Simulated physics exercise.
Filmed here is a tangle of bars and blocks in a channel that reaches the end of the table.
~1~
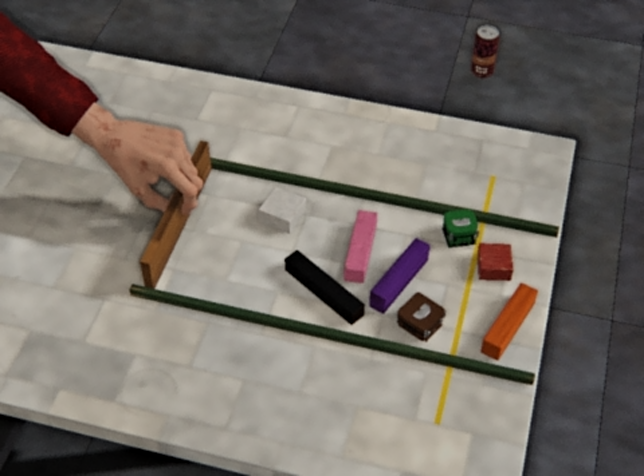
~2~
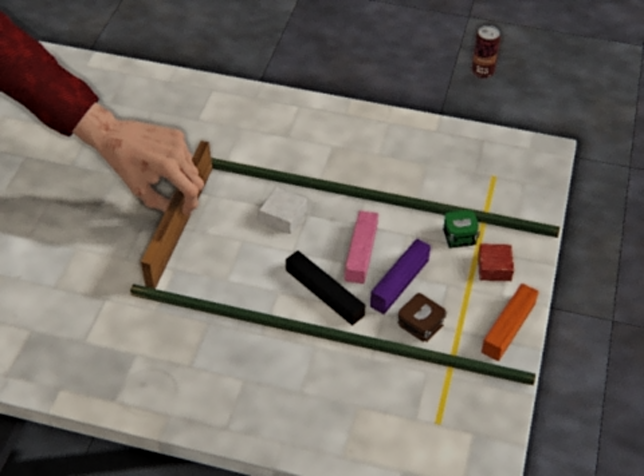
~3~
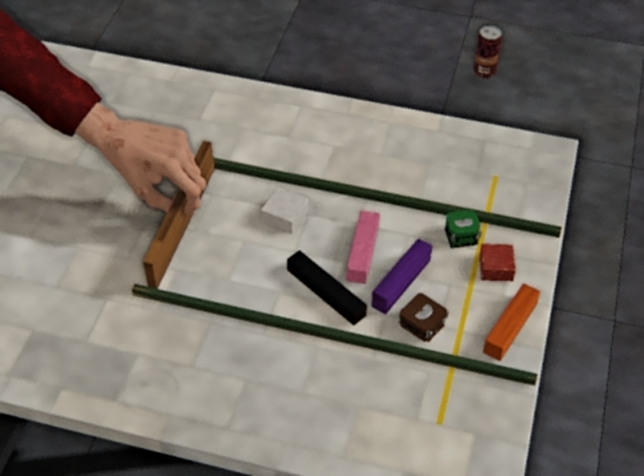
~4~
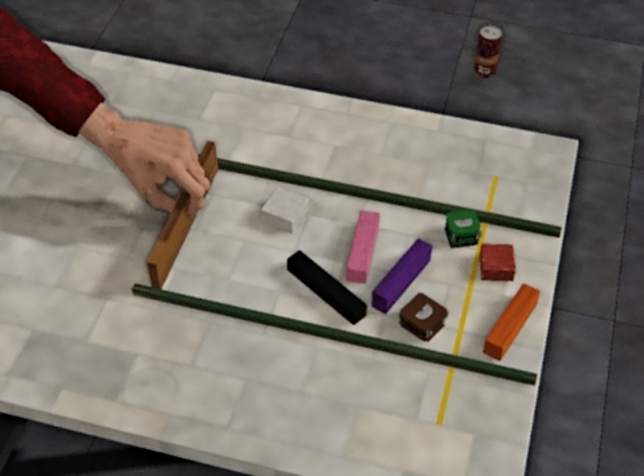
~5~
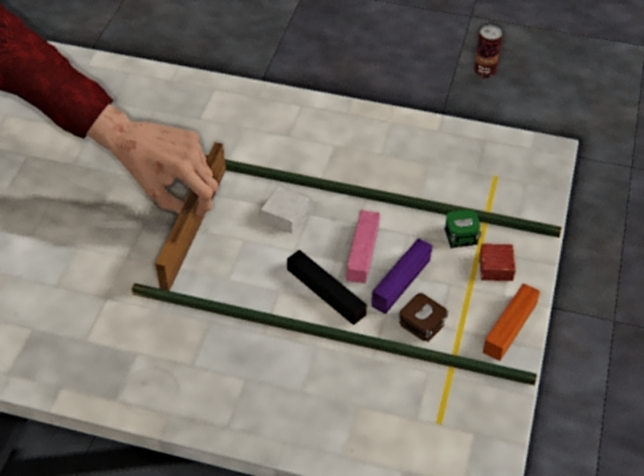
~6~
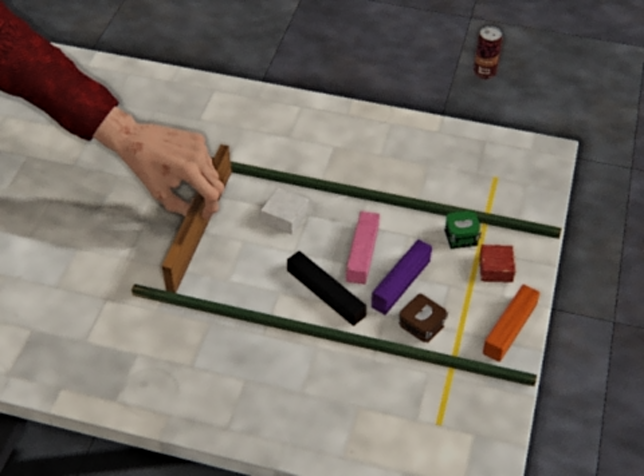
To begin with, a hand in a red sleeve holds a brown board upright at the left of a channel between two green rails, with colored bars and blocks spread beyond it. The hand then slides the board slightly to the right, while the bars and blocks stay in place.
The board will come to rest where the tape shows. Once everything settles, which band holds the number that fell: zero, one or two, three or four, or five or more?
Most likely, a single one or a pair will tumble down.
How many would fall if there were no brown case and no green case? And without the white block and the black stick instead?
First 2, then 0.
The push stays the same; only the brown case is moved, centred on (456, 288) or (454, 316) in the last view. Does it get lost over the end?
First spot: It comes off; second spot: It remains in place.
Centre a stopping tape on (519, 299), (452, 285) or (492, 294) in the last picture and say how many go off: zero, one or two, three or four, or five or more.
More than four; either one or two; three to four.
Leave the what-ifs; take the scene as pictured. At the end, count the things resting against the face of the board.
The count in contact is 2.
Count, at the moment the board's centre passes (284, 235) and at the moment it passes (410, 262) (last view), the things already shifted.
It comes to 1 for the first spot, 8 for the other.
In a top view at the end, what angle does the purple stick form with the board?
Near 20 degrees.
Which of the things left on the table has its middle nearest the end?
The brown case finishes closest.
A little later, none off yet; orange stick at rest near (512, 323); red block at rest near (497, 263); green case at rest near (462, 230).
Next, none off yet; orange stick at rest near (512, 323); red block at rest near (497, 263); green case moving near (468, 230).
When it is over, the number that fall off is one or two; down, red block and orange stick.
